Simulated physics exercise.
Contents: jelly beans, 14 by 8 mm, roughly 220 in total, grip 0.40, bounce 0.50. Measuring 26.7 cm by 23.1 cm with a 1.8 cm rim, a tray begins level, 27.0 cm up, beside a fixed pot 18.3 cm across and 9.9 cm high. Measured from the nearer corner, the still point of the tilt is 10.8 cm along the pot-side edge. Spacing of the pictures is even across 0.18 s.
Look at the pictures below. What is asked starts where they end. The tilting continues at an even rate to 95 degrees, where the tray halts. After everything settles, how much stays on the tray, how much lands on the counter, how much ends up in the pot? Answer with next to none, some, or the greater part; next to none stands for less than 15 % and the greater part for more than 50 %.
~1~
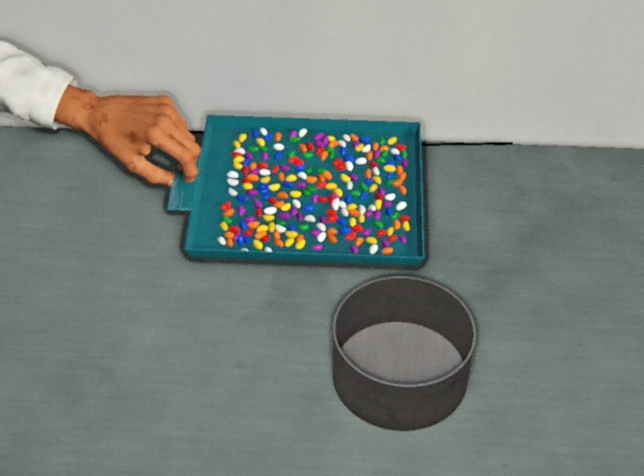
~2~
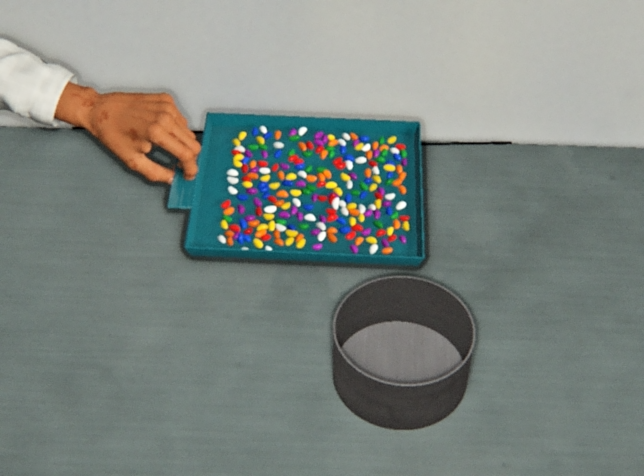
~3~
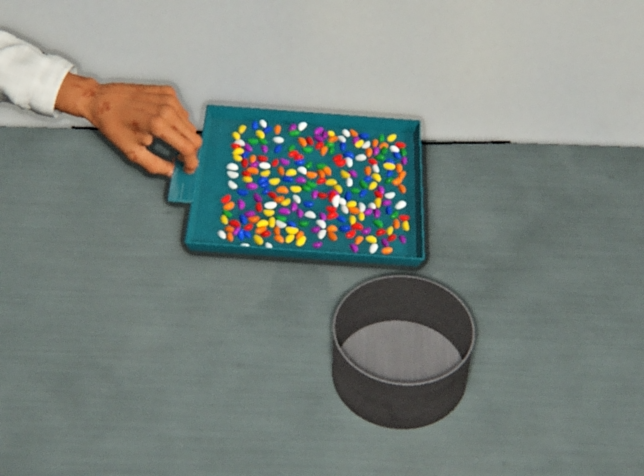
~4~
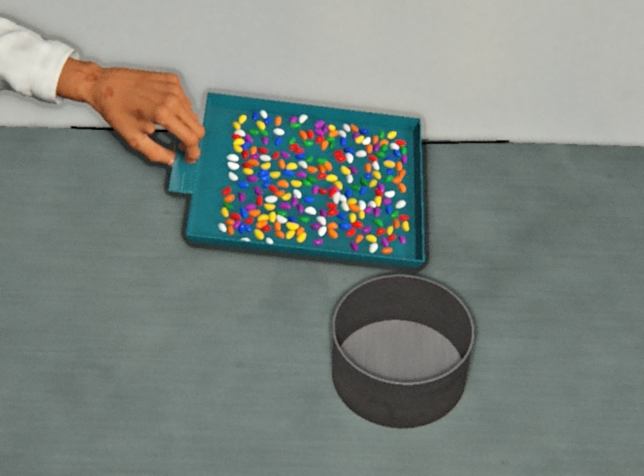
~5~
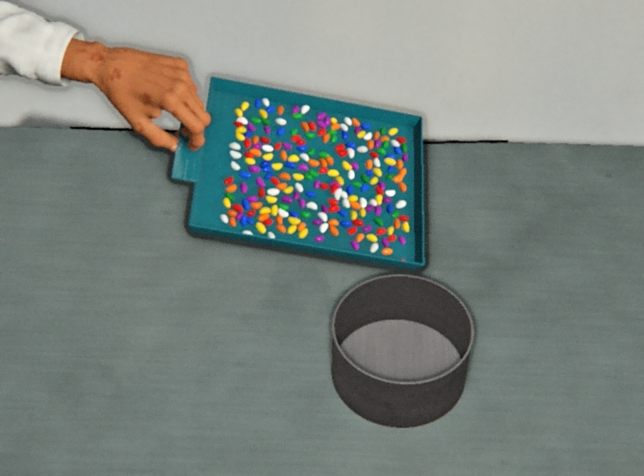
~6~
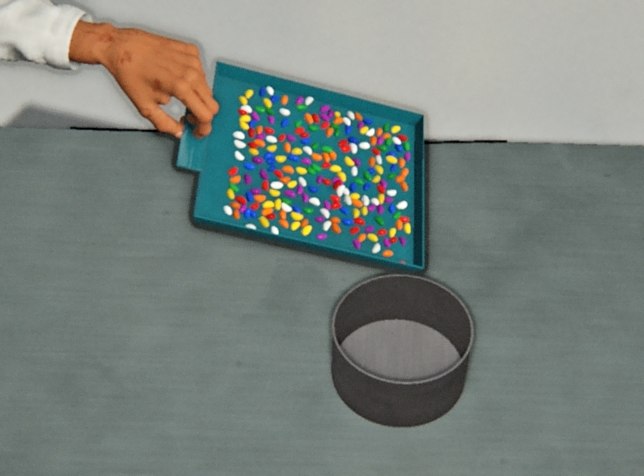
Left on the tray: Next to none; counter: Some; pot: The greater part.
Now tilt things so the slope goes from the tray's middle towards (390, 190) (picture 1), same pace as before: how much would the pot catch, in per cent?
The share comes to about 10 in a hundred.
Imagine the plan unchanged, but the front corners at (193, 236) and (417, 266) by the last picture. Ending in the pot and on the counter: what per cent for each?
That works out as pot 95 and counter 5.
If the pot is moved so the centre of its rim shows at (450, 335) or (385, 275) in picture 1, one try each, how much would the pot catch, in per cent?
I'd say some 95 per cent for the first and some 0 per cent for the second.
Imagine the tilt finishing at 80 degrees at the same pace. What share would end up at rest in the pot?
That would be around 60 percent.
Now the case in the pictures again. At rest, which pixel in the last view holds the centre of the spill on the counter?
The spill is centred close to (544, 443).
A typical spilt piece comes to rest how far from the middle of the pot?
I'd say around 28 centimetres.
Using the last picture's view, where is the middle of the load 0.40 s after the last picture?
Estimated load position: Around (421, 252).
Then, 0.24 s after the last picture, tilt 58 degrees; the tray holds 100 %, the pot 0 %.
Then, 0.40 s after the last picture, tilt 83 degrees; the tray holds 75 %, the pot 0 %.
Then, 0.68 s after the last picture, tilt 95 degrees; the tray holds 0 %, the pot 60 %.
In the end, tray 0 %, counter 35 %, pot 65 %.
